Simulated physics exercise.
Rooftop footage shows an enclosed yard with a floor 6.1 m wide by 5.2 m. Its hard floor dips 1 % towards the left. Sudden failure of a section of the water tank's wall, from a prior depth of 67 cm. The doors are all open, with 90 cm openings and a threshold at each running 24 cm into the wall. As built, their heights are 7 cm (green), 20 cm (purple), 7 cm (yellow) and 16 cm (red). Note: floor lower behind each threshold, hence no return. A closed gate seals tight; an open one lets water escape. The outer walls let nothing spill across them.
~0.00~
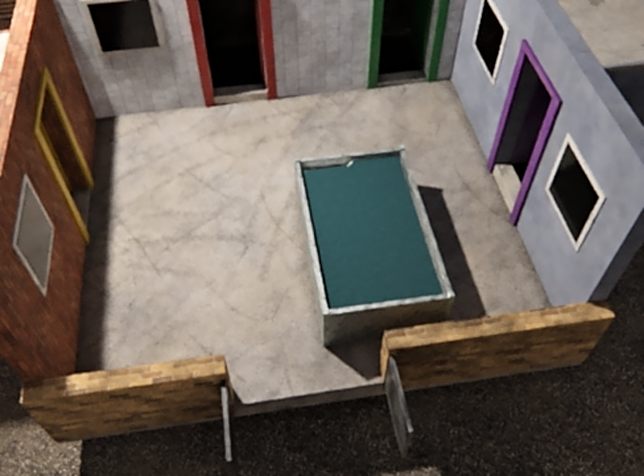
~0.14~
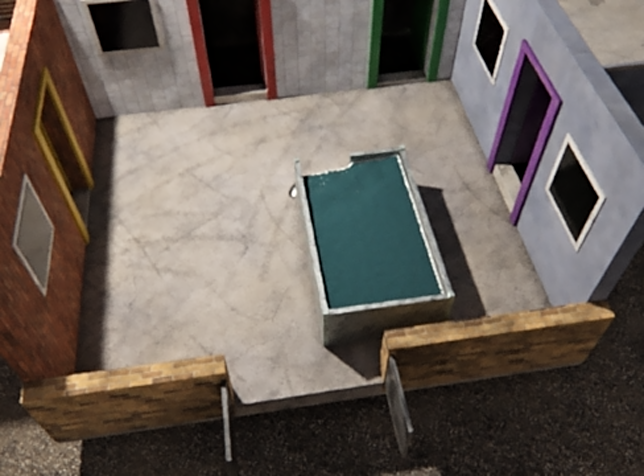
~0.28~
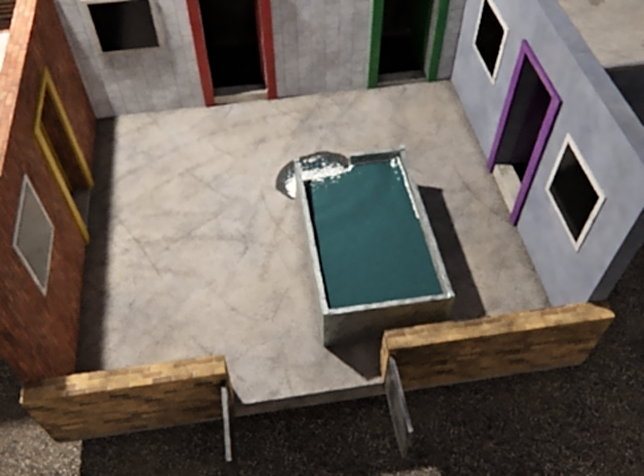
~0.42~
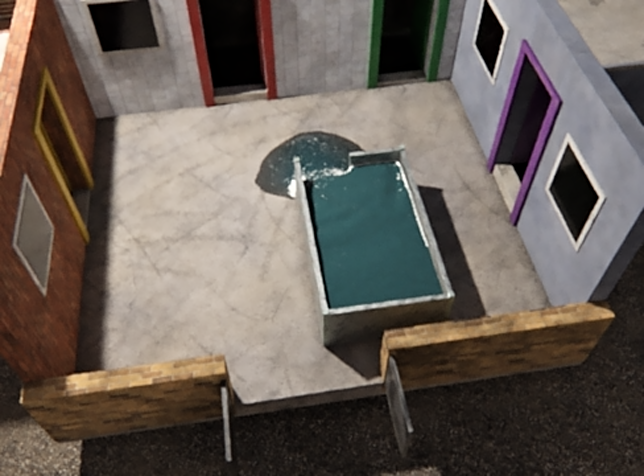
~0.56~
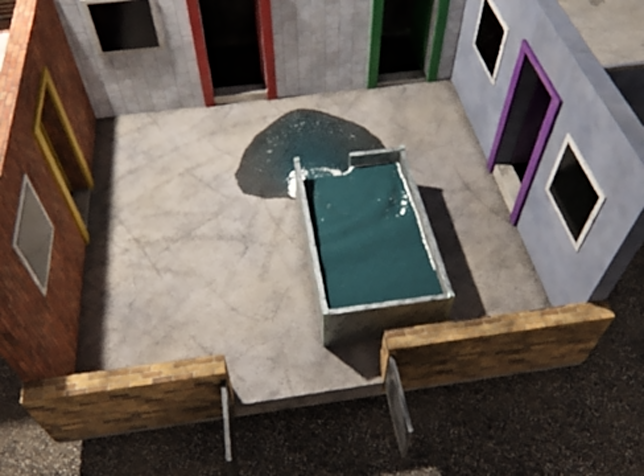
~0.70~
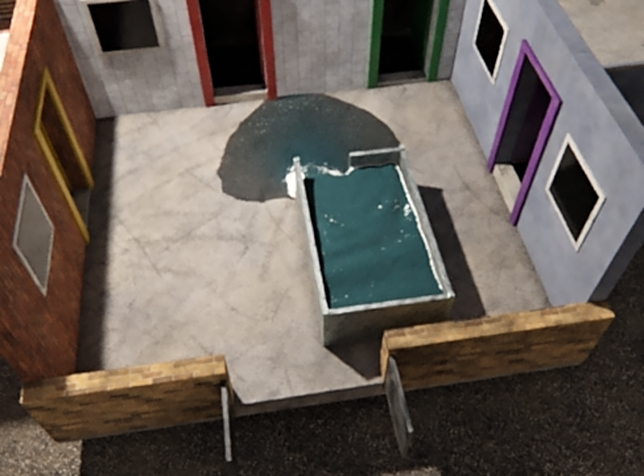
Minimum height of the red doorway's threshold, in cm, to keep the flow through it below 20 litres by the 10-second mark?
Roughly 20 cm.
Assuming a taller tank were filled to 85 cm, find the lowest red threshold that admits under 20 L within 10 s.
Step height: Approx. 27 cm.
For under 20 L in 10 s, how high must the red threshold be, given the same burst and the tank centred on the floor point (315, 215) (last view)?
Roughly 31 cm is needed.
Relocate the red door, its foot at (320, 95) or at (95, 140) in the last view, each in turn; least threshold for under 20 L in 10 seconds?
You'd want roughly 23 cm there first, then roughly 23 cm.
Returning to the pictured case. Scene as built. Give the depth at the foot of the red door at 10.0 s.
7.5 cm.
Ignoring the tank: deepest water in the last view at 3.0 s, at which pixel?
Around (97, 124).
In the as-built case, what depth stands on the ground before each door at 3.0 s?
At the green door the depth is 10 cm, at purple 1 cm, at yellow 5 cm and at red 21 cm.
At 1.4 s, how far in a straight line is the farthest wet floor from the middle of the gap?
Front distance: Approx. 3.2 m.
After 1.4 s water covers 25 % of the floor, deepest (32 cm) near (319, 185); 25 cm at the red door, 4 litres in over its 16 cm threshold.
After 3.0 s water covers 40 % of the floor, deepest (30 cm) near (97, 124); 21 cm at the red door, 47 litres in over its 16 cm threshold.
After 10.0 s water covers 95 % of the floor, deepest (12 cm) near (96, 131); 8 cm at the red door, 57 litres in over its 16 cm threshold.
At the red door as built, the water arrived by 0.9 s and peaked near 26 cm at 1.8 s.
With a threshold of 16.5 cm, 51 litres would have come in within the 10 s; with 22.5 cm, 9 litres. So under 20 litres takes about 20 cm.
